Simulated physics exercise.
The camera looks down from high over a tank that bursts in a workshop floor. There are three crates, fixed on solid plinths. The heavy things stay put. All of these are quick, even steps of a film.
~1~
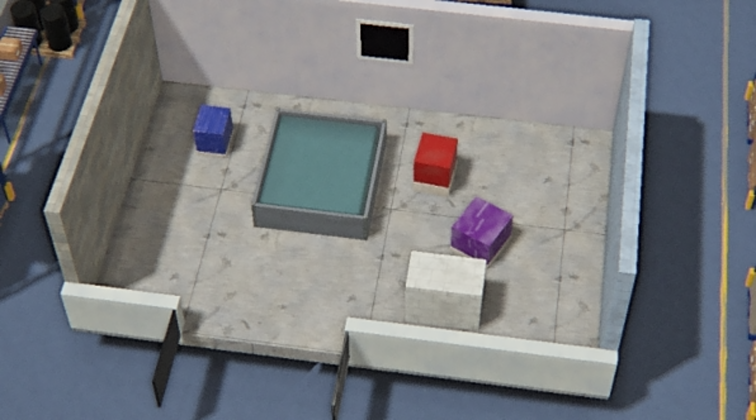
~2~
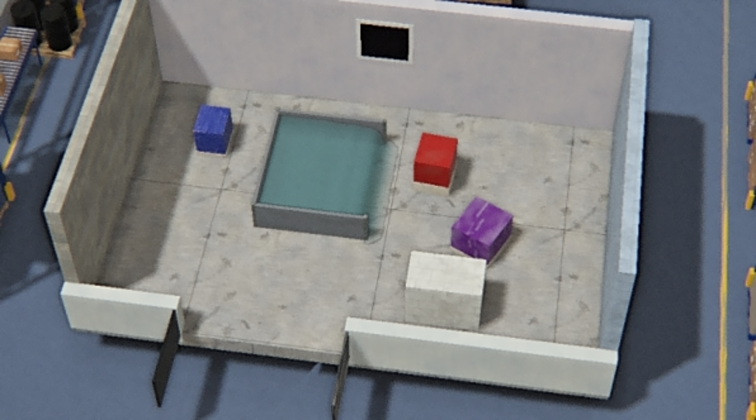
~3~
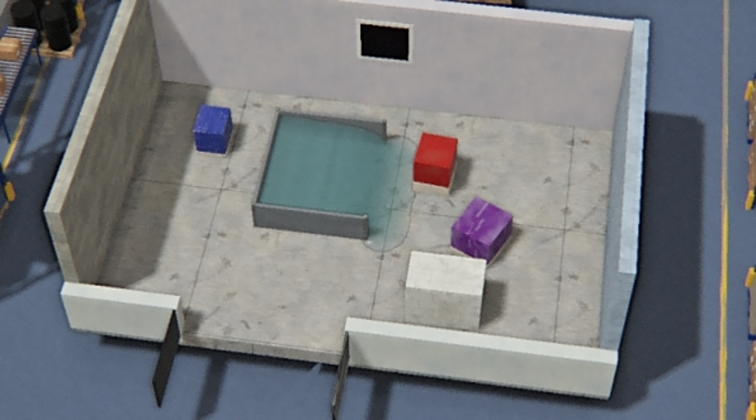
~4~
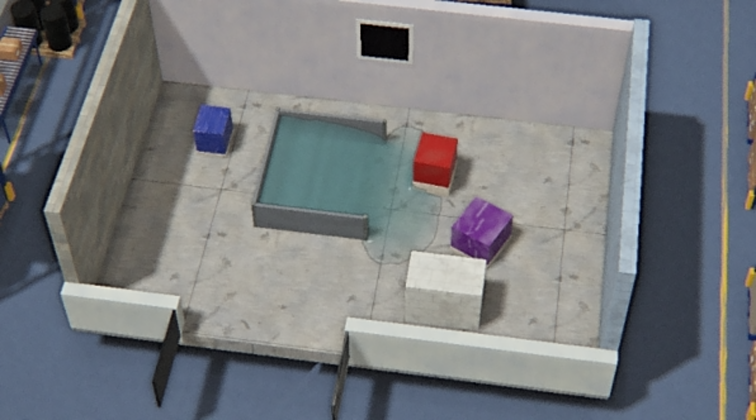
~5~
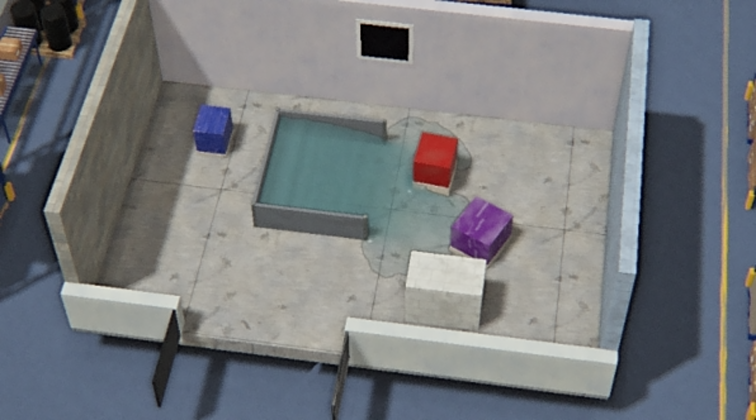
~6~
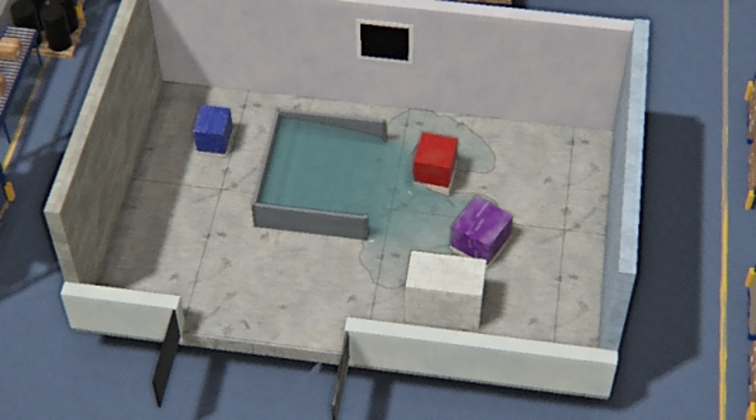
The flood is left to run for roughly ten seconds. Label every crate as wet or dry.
Red crate: Wet; purple crate: Wet; blue crate: Dry.
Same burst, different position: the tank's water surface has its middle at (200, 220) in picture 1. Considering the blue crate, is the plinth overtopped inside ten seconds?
As it turns out, blue stays clear.
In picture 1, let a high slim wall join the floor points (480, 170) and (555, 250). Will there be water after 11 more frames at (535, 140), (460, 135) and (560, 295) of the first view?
The first point comes out inundated, the next inundated, the last inundated.
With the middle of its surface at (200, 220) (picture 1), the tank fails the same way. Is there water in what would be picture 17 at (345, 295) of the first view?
Verdict on that spot: Inundated.
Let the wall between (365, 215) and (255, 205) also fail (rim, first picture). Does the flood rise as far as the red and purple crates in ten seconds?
Taking them in turn, the red crate is missed and the purple crate is missed.
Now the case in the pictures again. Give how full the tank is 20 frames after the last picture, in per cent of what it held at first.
Near 22 in a hundred.
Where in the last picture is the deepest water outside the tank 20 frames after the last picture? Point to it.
My finger goes to (600, 135).
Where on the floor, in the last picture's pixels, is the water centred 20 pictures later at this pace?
About (452, 203) in the last view.
A moment on, water covers 25 % of the floor; the red crate water round its plinth, the purple crate water round its plinth, the blue crate not reached.
Next, water covers 40 % of the floor; the red crate water round its plinth, the purple crate water round its plinth, the blue crate not reached.
Then, water covers 50 % of the floor; the red crate water round its plinth, the purple crate water round its plinth, the blue crate not reached.
Later, water covers 65 % of the floor; the red crate water round its plinth, the purple crate water round its plinth, the blue crate water round its plinth.
In the end, water covers 85 % of the floor; the red crate was topped, the purple crate was topped, the blue crate stayed above the water.
